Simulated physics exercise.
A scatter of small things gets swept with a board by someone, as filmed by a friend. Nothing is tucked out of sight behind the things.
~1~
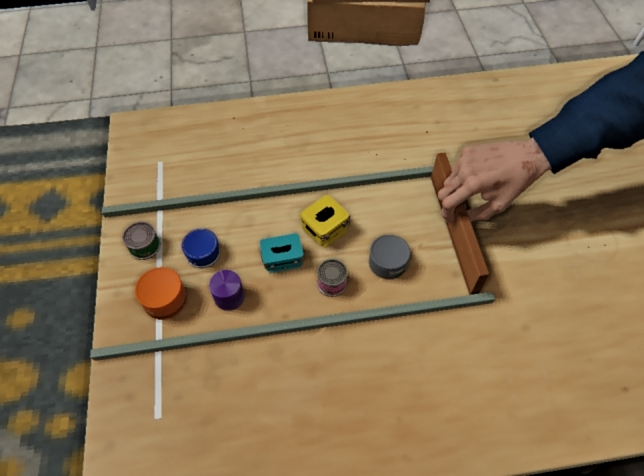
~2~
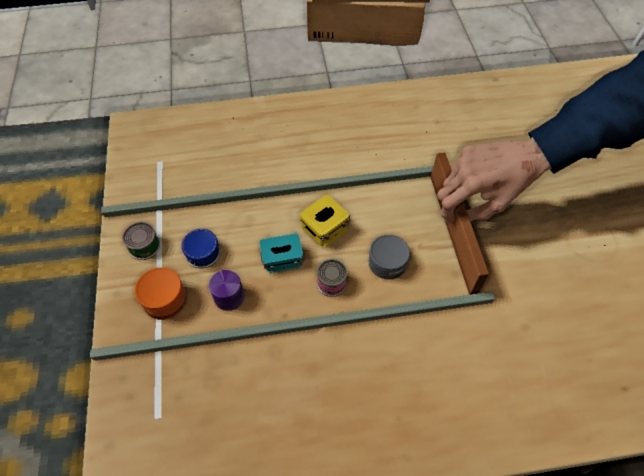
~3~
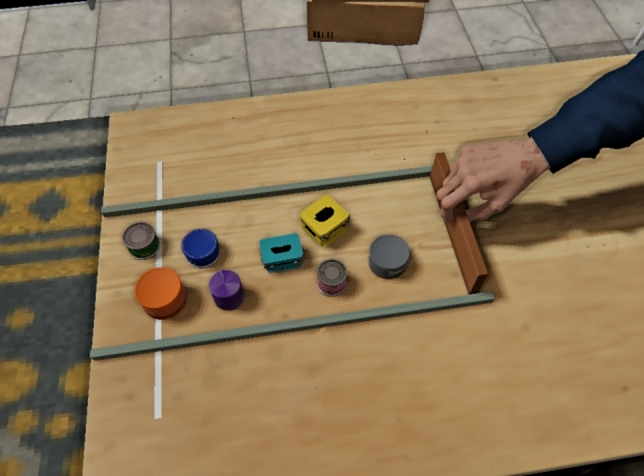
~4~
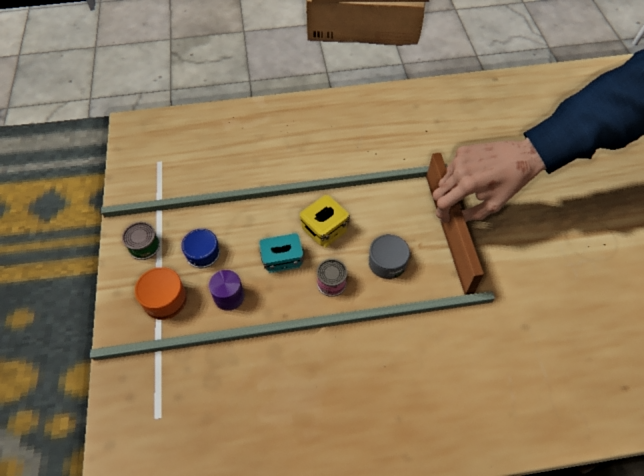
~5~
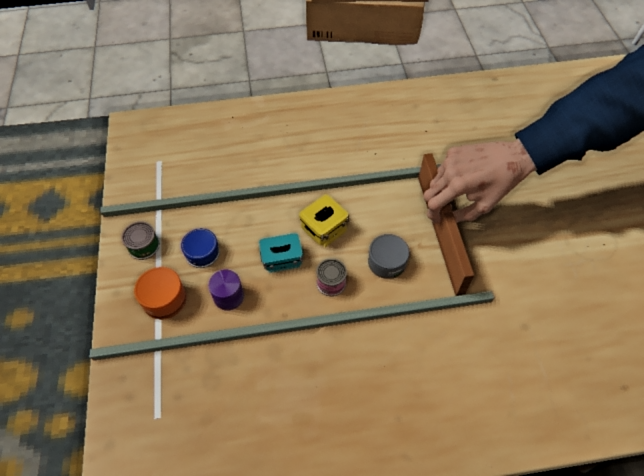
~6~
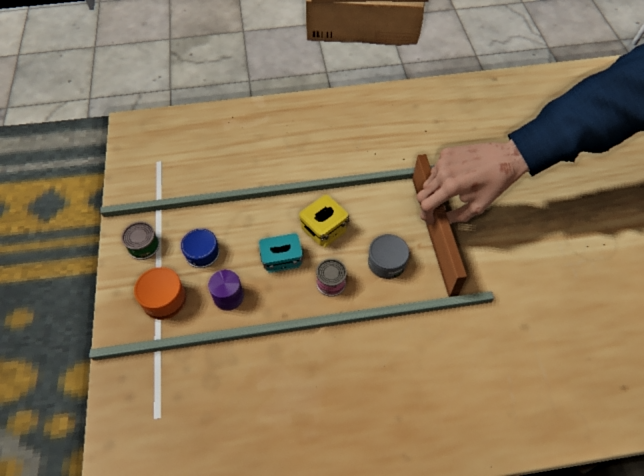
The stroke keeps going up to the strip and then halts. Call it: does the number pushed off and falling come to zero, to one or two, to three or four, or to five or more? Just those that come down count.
It comes to one or two.
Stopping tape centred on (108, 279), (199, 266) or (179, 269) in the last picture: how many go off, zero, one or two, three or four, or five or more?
Five or more; none at all; one or two.
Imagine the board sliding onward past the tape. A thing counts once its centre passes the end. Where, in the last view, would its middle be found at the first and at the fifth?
At (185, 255) for the first, at (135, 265) for the fifth.
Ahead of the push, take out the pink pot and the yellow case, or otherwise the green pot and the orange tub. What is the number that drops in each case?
Result: 0 in the first case, with 0 in the second.
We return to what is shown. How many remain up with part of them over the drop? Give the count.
The total comes out at 2.
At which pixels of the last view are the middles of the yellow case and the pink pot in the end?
Yellow case: About (137, 236); pink pot: About (140, 326).
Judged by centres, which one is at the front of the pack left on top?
That's the blue tin, it ends up nearest.
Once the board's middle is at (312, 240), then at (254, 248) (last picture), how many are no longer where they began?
Up to then 4, and up to the other point 6.
A little later, none off yet; green pot at rest near (141, 241); orange tub at rest near (161, 294); blue tin at rest near (201, 249).
Next, none off yet; green pot shifted about its own width near (109, 240); orange tub shifted about its own width near (123, 298); blue tin shifted well along near (142, 244).
When it is over, the number that fall off is one or two; down, orange tub and green pot.
